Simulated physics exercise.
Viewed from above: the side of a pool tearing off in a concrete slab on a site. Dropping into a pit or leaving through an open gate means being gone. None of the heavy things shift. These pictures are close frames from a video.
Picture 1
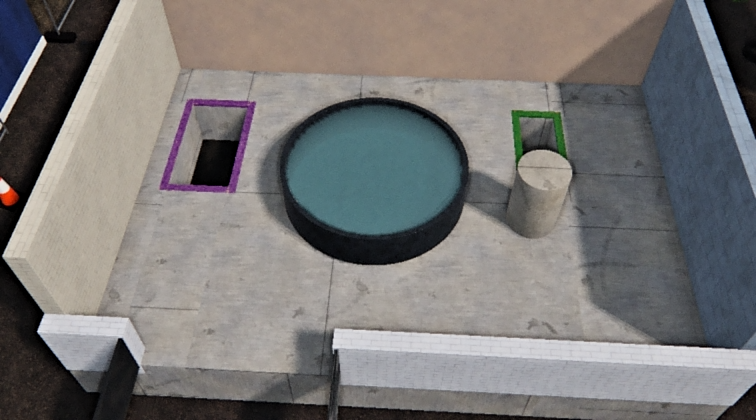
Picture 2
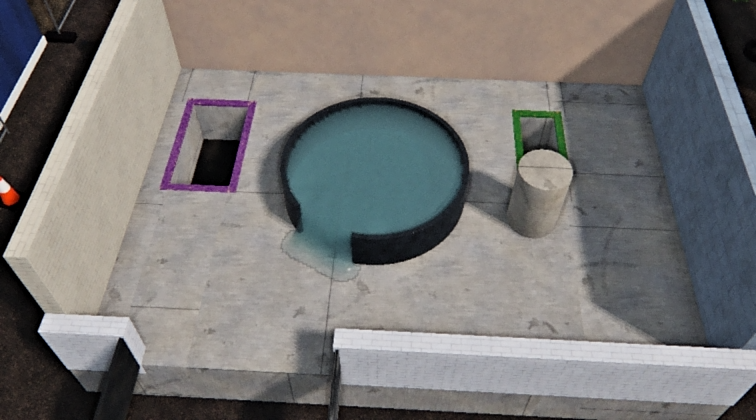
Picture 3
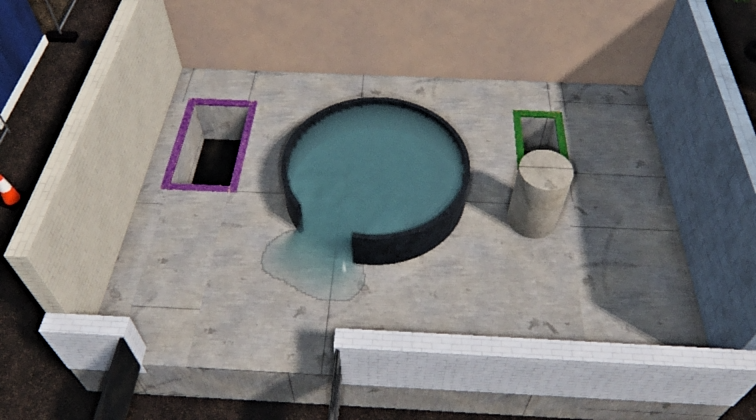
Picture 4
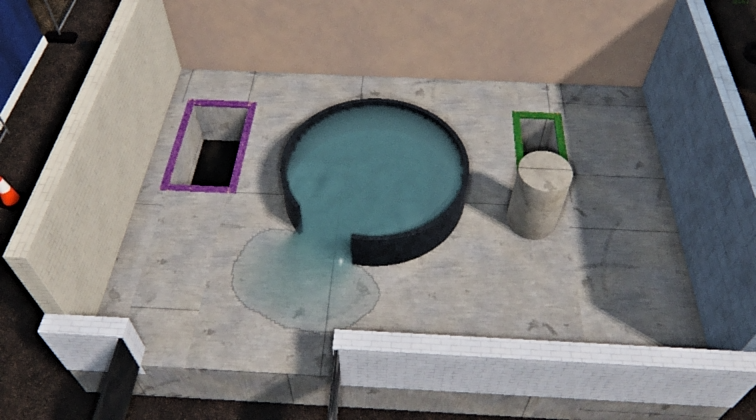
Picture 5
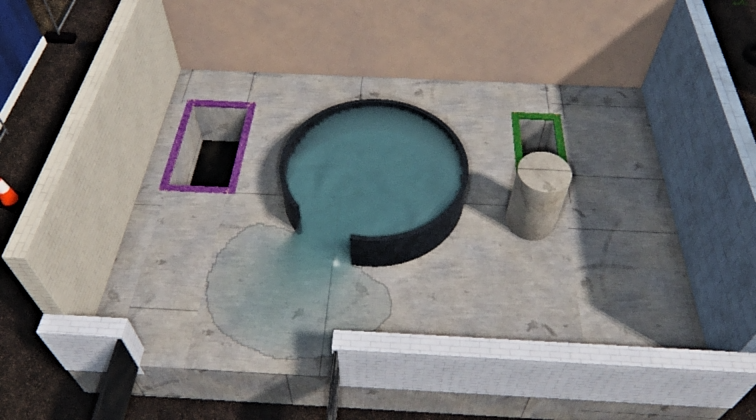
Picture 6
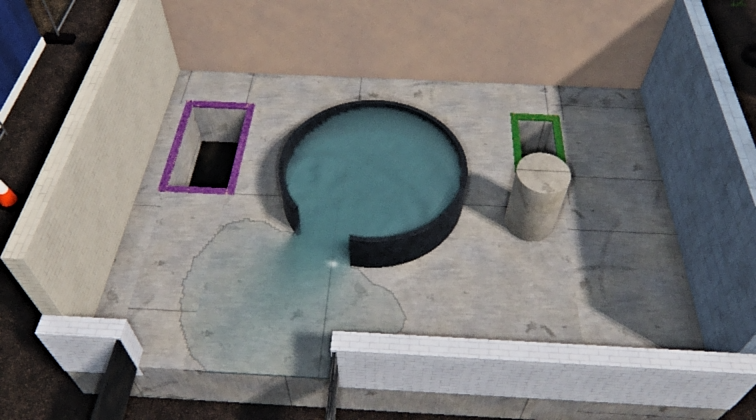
Water poured out through a gap that opened in the lower left side of a round, dark-walled pool, then spread in a widening puddle across the concrete floor toward the front.
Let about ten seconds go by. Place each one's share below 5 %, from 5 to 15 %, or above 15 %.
Placed: The gate lands above 15 %; the purple pit lands from 5 to 15 %; the green pit lands below 5 %.
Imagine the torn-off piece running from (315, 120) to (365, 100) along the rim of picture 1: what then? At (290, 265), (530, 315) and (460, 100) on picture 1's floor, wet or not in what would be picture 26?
Going point by point: Left unwetted, left unwetted, waterlogged.
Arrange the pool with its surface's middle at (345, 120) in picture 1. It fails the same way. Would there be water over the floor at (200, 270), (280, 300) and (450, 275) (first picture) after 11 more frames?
As listed: Under water, flooded, dry.
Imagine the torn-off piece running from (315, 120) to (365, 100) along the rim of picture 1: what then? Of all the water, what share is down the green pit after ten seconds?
Roughly 6 per cent goes to the green pit.
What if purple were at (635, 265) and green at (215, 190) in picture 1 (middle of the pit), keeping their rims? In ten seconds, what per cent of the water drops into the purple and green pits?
Purple 0 %; green 4 %.
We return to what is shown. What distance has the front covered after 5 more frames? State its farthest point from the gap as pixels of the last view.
Close to (86, 345).
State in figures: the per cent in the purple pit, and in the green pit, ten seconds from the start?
About 8 percent for the first and about 0 percent for the second.
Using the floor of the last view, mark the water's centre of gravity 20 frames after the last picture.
I reckon somewhere around (337, 217).
A moment on, water covers 20 % of the floor; the gate 5 %, the purple pit 0 %, the green pit 0 %.
Next, water covers 20 % of the floor; the gate 14 %, the purple pit 0 %, the green pit 0 %.
Then, water covers 30 % of the floor; the gate 25 %, the purple pit 0 %, the green pit 0 %.
Later, water covers 30 % of the floor; the gate 40 %, the purple pit 4 %, the green pit 0 %.
In the end, water covers 35 % of the floor; the gate 53 %, the purple pit 7 %, the green pit 0 %.
